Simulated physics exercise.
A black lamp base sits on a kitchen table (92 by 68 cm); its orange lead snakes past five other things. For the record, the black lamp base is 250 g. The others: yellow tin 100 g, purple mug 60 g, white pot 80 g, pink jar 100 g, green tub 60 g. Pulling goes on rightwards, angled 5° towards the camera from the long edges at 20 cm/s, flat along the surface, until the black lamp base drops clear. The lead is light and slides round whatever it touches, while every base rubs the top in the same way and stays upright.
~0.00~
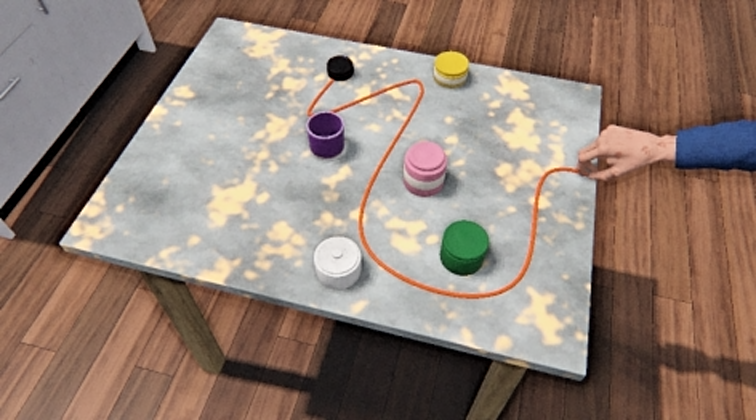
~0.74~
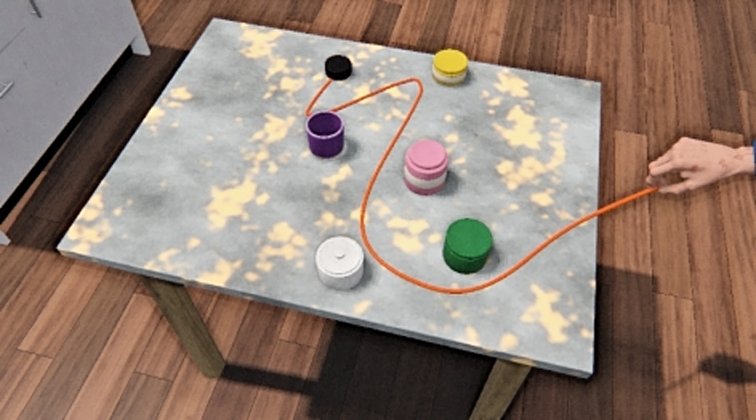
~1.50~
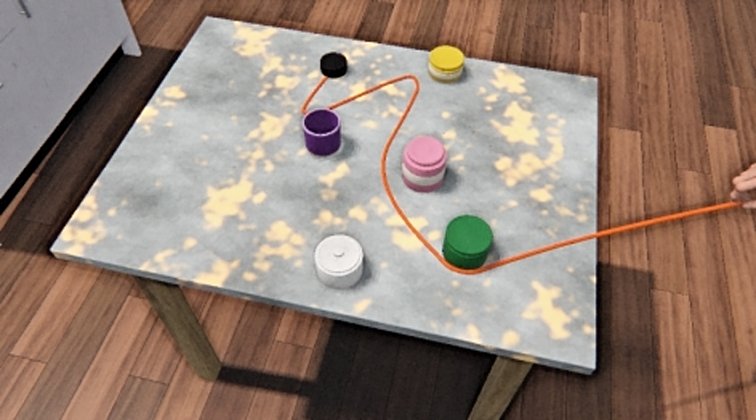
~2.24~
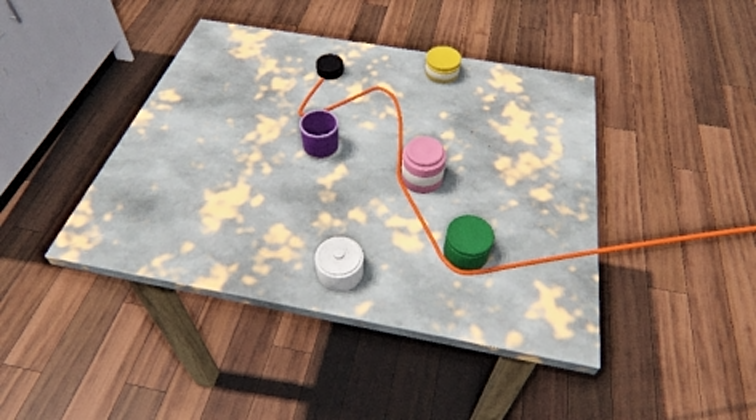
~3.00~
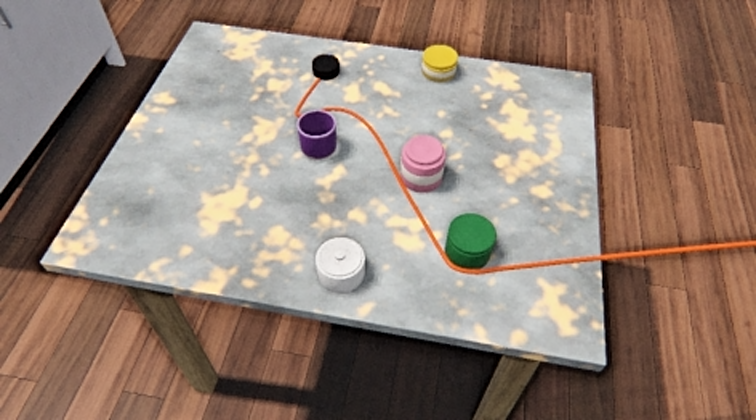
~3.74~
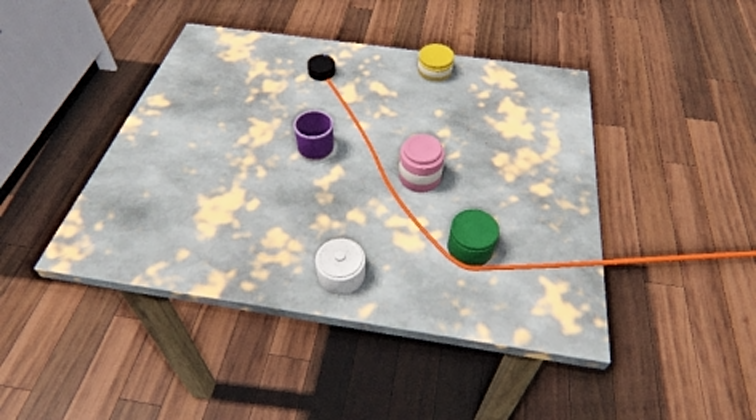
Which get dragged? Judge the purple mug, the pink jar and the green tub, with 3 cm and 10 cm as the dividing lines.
Result: Purple mug barely shifts, pink jar travels a long way, green tub ends far away.
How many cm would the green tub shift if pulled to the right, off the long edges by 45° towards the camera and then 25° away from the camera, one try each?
First try roughly 10 cm, second try roughly 48 cm.
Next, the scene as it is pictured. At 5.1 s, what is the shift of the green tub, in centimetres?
I'd put it at close to 30 cm.
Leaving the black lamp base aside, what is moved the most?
It is the green tub.
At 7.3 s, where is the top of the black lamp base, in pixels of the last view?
(543, 152).
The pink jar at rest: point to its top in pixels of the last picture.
In the last picture, look around (500, 94).
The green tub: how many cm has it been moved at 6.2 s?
Looks like near 30 cm to me.
After 5.1 s the black lamp base has slid 5 cm; shifted so far, green tub 29 cm, pink jar 18 cm.
After 6.2 s the black lamp base has slid 27 cm; shifted so far, green tub 29 cm, pink jar 18 cm.
After 7.3 s the black lamp base has slid 50 cm; shifted so far, green tub 32 cm, pink jar 21 cm.
After 8.2 s the black lamp base is off the top; shifted so far, green tub 32 cm at (549, 114), pink jar 21 cm at (500, 94), purple mug 0 cm at (314, 124).
